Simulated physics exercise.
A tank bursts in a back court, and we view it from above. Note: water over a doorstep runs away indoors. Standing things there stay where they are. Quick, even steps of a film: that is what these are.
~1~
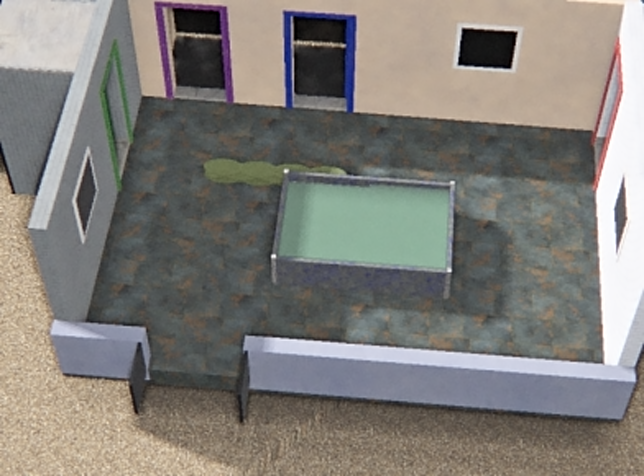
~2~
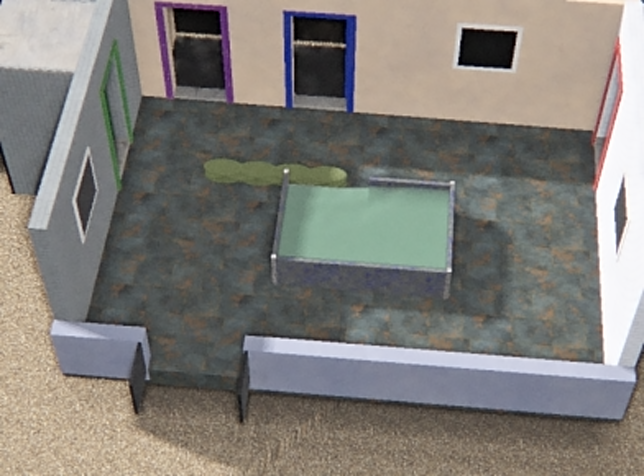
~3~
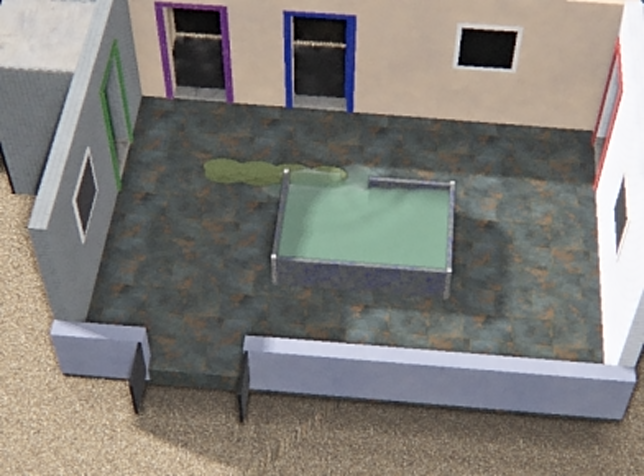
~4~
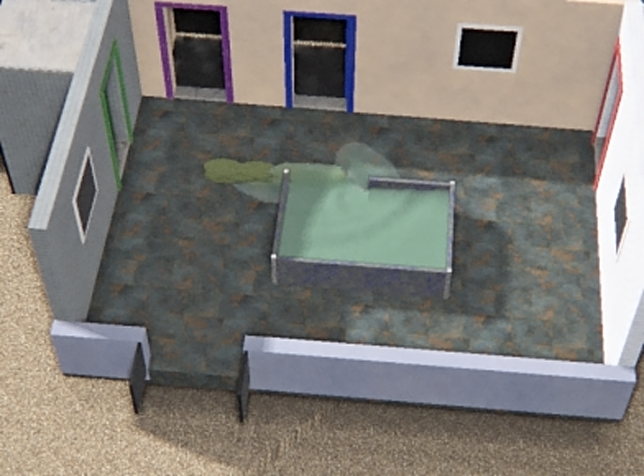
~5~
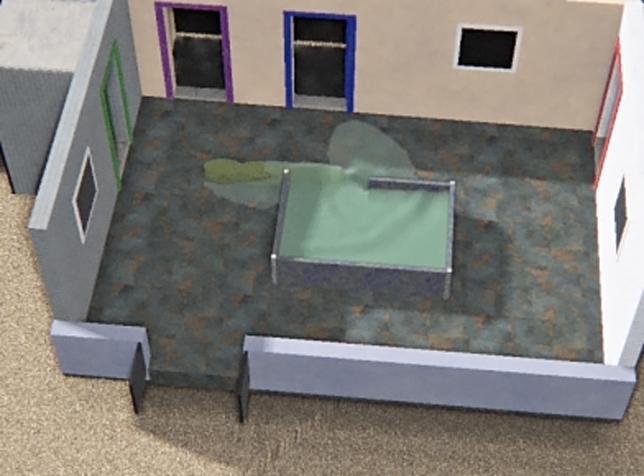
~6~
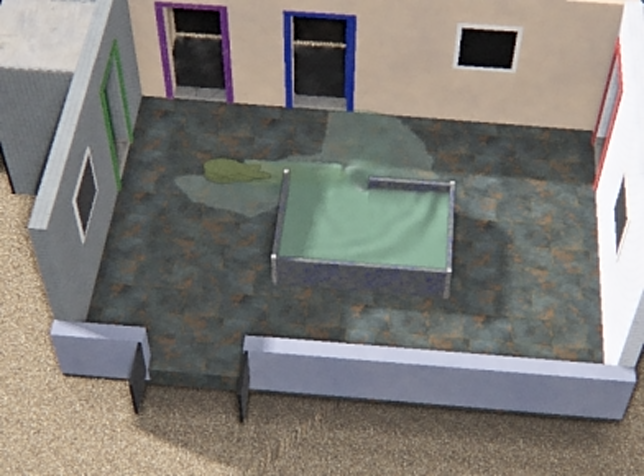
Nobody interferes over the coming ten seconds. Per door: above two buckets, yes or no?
Green door no. Red door no. Blue door yes. Purple door no.
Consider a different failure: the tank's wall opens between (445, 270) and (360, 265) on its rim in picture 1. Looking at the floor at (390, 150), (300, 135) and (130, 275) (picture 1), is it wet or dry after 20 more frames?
Untouched, untouched, submerged.
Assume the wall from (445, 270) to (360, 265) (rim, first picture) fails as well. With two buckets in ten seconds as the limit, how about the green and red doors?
Green door: Falls short; red door: Falls short.
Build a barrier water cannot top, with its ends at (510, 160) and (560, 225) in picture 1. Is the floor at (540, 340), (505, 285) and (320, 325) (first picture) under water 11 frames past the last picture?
Results in order: Bone-dry / bone-dry / bone-dry.
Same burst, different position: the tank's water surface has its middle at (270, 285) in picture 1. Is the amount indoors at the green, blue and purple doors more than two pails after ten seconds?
The green door exceeds it, the blue door falls short, the purple door exceeds it.
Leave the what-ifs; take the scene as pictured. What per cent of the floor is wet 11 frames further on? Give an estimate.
My guess is around 40 in a hundred.
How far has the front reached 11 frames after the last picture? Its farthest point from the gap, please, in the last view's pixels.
Somewhere close to (584, 132).
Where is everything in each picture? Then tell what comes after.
The first frame shows the water tank at (365, 224) is whole and still.
In the second frame, water pours out on the water tank's far side and has run to a hidden place.
In the third frame, the front is at (265, 187), out from the gap on the water tank's far side.
In the fourth frame, the front is at (239, 185), out from the gap on the water tank's far side.
In the fifth frame, water pours out on the water tank's far side and has run to (209, 182).
In the sixth frame, the front is at (186, 181), out from the gap on the water tank's far side.
A moment on, water covers 25 % of the floor; the green door not reached, the red door not reached, the blue door under two buckets in, the purple door not reached.
Next, water covers 40 % of the floor; the green door wet at the sill, nothing in, the red door not reached, the blue door over two buckets in, the purple door not reached.
Then, water covers 50 % of the floor; the green door wet at the sill, nothing in, the red door wet at the sill, nothing in, the blue door over two buckets in, the purple door wet at the sill, nothing in.
Later, water covers 75 % of the floor; the green door wet at the sill, nothing in, the red door wet at the sill, nothing in, the blue door over two buckets in, the purple door under two buckets in.
In the end, water covers 90 % of the floor; the green door wet at the sill, nothing in, the red door wet at the sill, nothing in, the blue door over two buckets in, the purple door under two buckets in.
